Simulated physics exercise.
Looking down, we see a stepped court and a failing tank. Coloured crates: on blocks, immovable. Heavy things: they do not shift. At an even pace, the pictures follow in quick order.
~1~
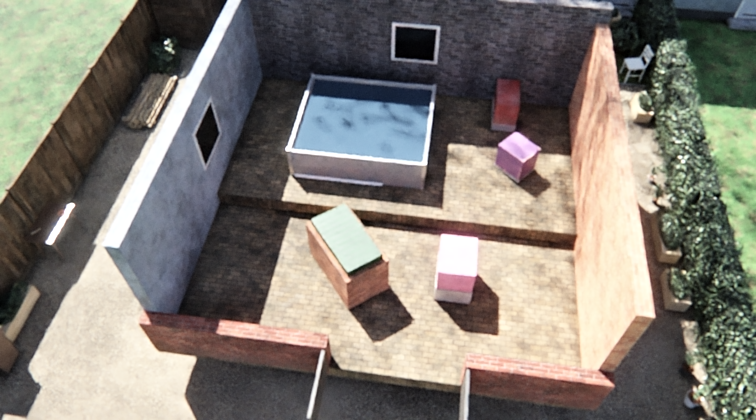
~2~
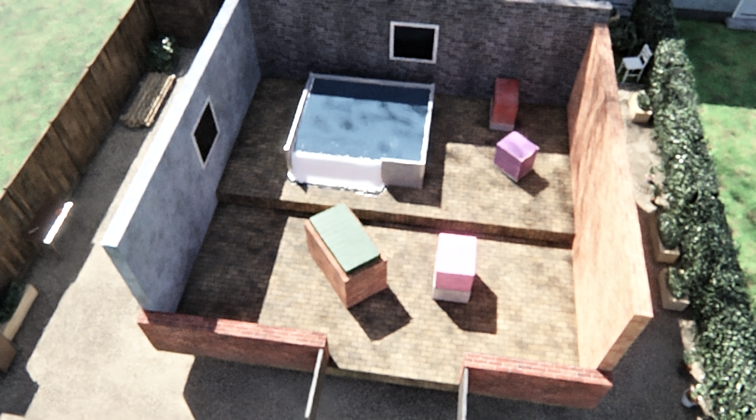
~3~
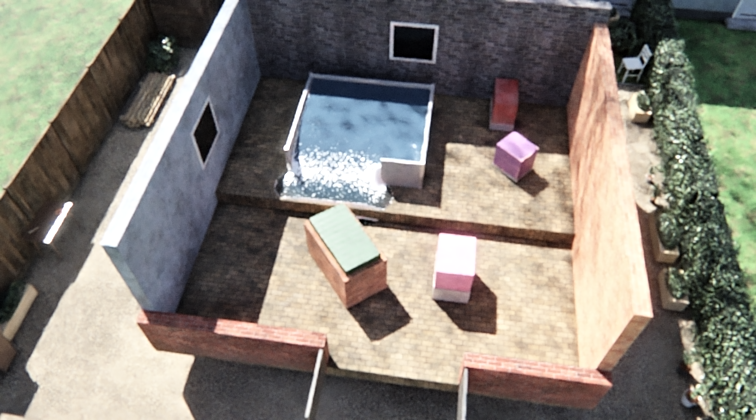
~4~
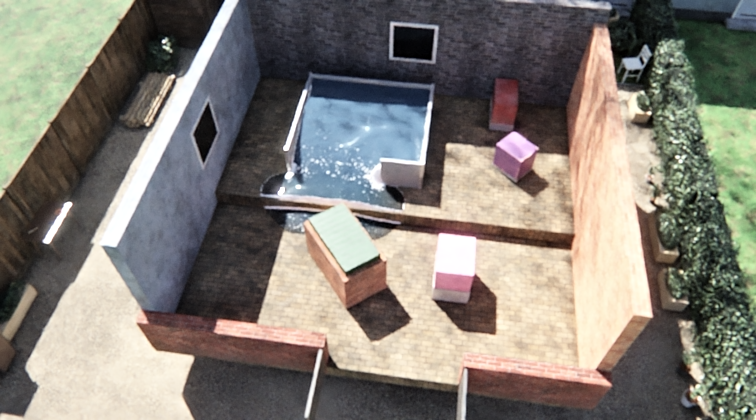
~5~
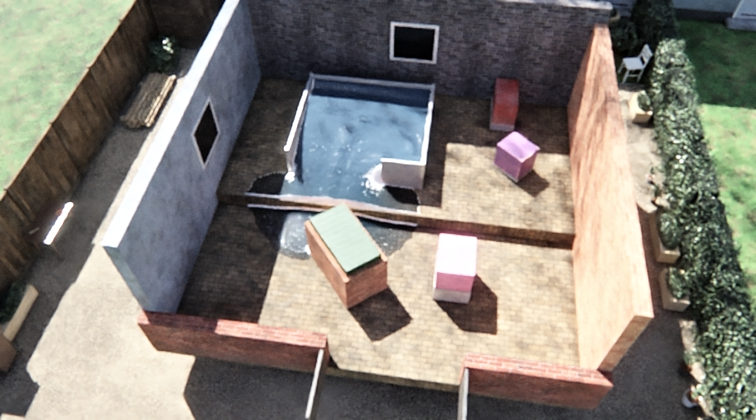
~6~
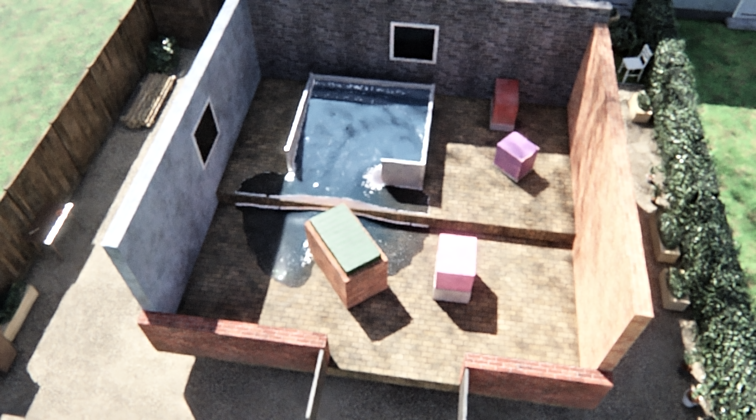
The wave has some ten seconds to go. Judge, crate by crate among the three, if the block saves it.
Outcome: The purple crate ends up dry, the red crate ends up dry, the pink crate ends up dry.
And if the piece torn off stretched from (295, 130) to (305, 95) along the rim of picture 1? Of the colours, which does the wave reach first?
Answer: The red one.
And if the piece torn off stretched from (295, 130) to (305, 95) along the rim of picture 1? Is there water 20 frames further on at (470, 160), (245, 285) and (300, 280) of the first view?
Place one: Spared by the leak. Place two: Reached by the flood. Place three: Reached by the flood.
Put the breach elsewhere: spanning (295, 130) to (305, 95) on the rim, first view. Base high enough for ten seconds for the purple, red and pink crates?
As I read it, the purple one gets reached; the red one gets reached; finally the pink one is never reached.
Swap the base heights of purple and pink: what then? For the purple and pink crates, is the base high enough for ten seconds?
After the swap, purple avoids the flood while pink is flooded.
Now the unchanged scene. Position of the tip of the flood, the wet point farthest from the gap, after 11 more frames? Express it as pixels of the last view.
At roughly (515, 378).
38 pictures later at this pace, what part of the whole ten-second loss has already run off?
Roughly 55 percent.
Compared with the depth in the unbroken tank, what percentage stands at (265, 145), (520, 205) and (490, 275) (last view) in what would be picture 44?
About 0 per cent, then 0 per cent, then 6 per cent.
A moment on, water covers 25 % of the floor; the purple crate not reached, the red crate not reached, the pink crate water round its plinth.
Next, water covers 35 % of the floor; the purple crate not reached, the red crate not reached, the pink crate water round its plinth.
Then, water covers 50 % of the floor; the purple crate not reached, the red crate not reached, the pink crate water round its plinth.
Later, water covers 55 % of the floor; the purple crate not reached, the red crate not reached, the pink crate water round its plinth.
In the end, water covers 55 % of the floor; the purple crate stayed above the water, the red crate stayed above the water, the pink crate stayed above the water.
